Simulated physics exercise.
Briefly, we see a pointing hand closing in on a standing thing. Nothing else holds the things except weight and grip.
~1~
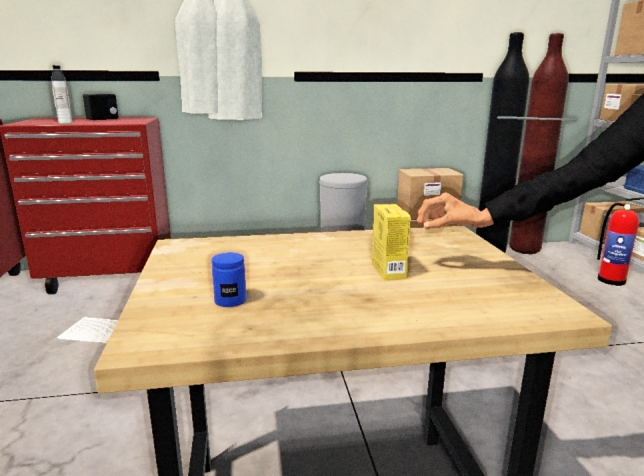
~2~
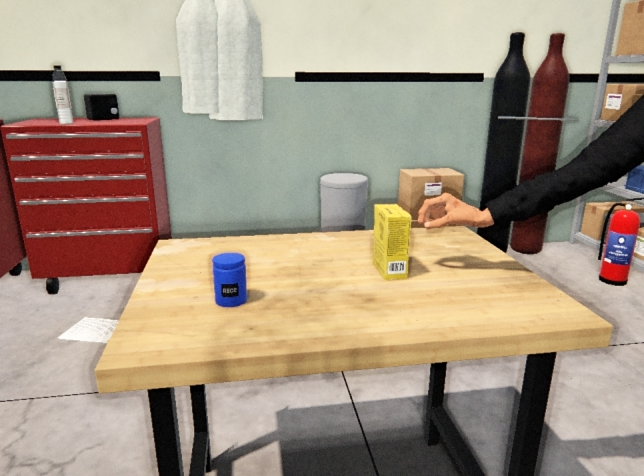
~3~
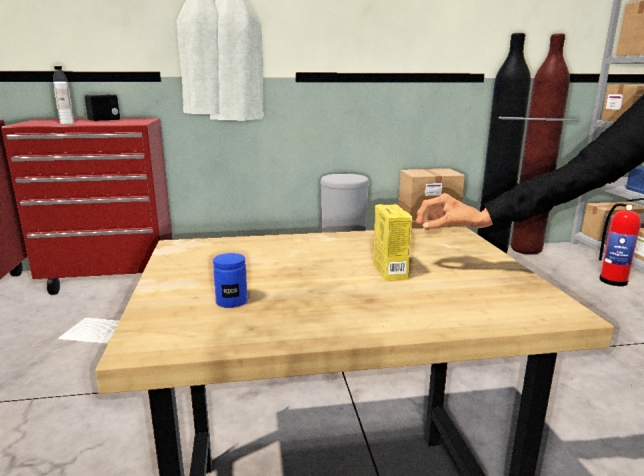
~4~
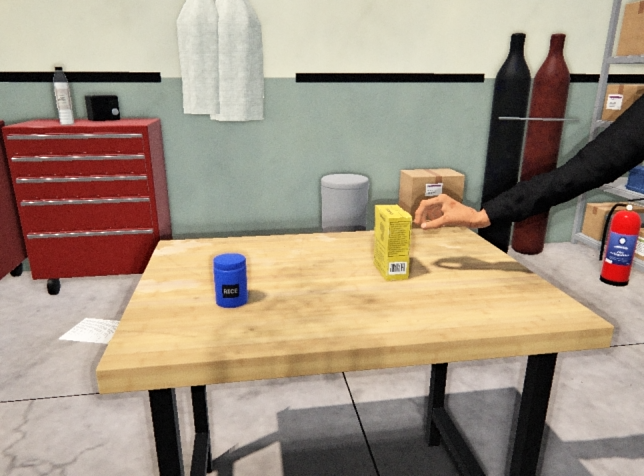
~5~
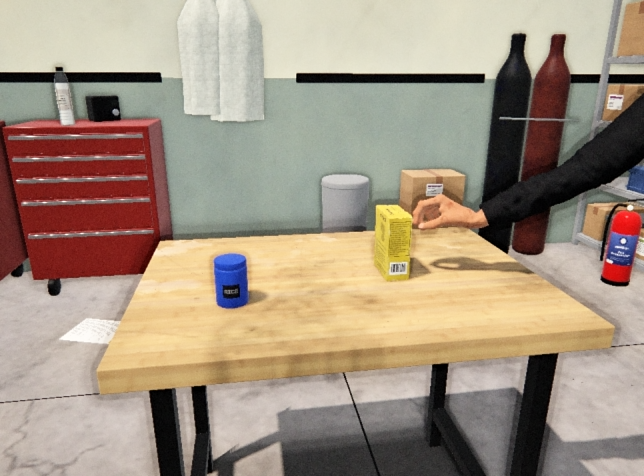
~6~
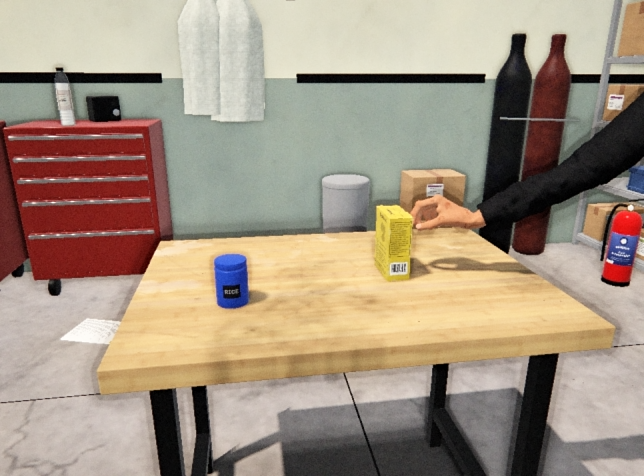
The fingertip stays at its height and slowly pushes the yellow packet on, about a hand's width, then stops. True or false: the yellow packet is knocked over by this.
True.
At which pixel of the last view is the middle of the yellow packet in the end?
Near (345, 264).
Then, 0.60 s on from there, yellow packet turned 17° from how it was put near (383, 241).
Then, 1.00 s on from there, yellow packet on its side near (351, 260).
Then, 1.10 s on from there, yellow packet on its side near (344, 264).
In the end, toppled on the table, yellow packet. At the end, from the last picture's camera, yellow packet near (344, 264).
